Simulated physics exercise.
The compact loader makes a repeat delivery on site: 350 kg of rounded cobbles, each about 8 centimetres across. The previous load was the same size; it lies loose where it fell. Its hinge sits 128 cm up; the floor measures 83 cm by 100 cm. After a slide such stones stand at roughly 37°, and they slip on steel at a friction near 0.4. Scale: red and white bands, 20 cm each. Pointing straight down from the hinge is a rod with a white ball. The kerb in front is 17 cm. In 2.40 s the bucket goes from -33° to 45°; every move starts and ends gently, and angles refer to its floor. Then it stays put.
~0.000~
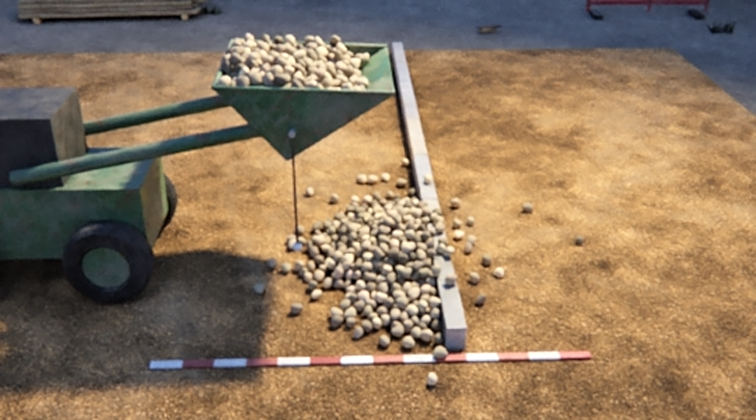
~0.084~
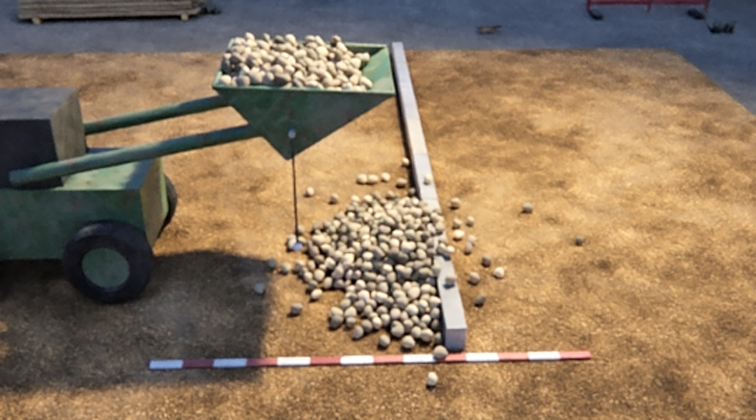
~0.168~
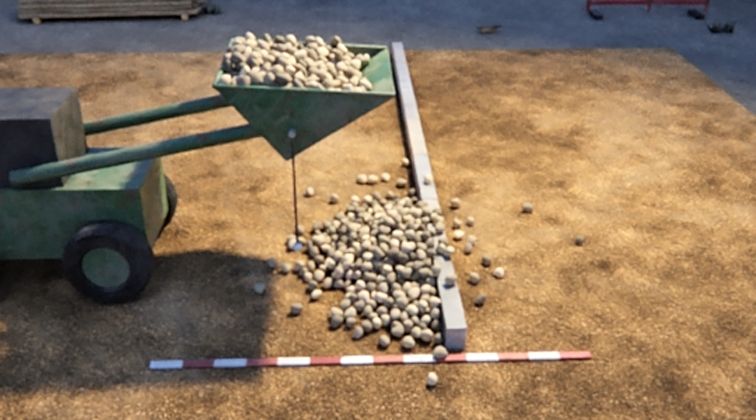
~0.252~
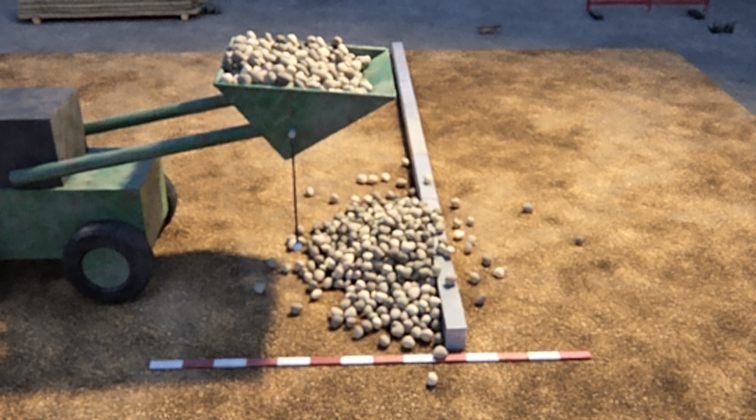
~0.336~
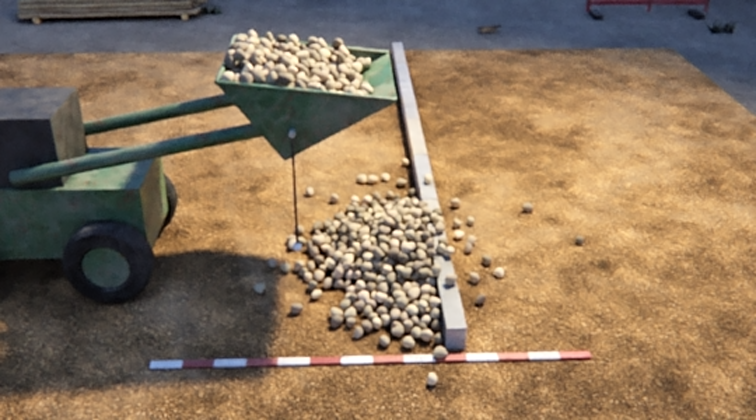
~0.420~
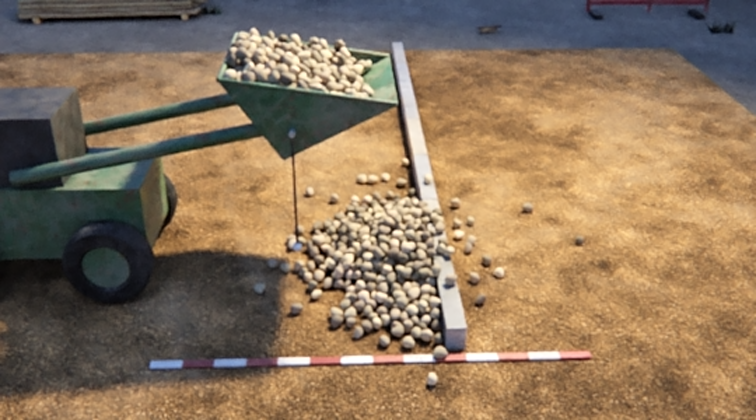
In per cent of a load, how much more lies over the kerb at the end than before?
Some 30 per cent more.
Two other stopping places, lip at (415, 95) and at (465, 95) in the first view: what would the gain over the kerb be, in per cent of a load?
Close to 50 per cent, followed by close to 95 per cent.
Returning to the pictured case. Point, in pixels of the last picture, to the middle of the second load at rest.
(411, 239).
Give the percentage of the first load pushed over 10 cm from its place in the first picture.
About 15 %.
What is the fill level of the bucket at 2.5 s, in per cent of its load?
It still holds about 0 per cent.
After 1.8 s the floor is at 33°; in per cent of one load, 77 in the bucket, 121 on this side of the kerb, 2 over the kerb; the foremost stones are at (495, 235).
After 2.5 s the floor is at 45°; in per cent of one load, 1 in the bucket, 176 on this side of the kerb, 23 over the kerb; the foremost stones are at (541, 241).
After 2.8 s the floor is at 45°; in per cent of one load, 0 in the bucket, 170 on this side of the kerb, 30 over the kerb; the foremost stones are at (585, 250).
After 5.3 s the floor is at 45°; in per cent of one load, 0 in the bucket, 168 on this side of the kerb, 32 over the kerb; the foremost stones are at (609, 244). Net gain over the kerb, 30.
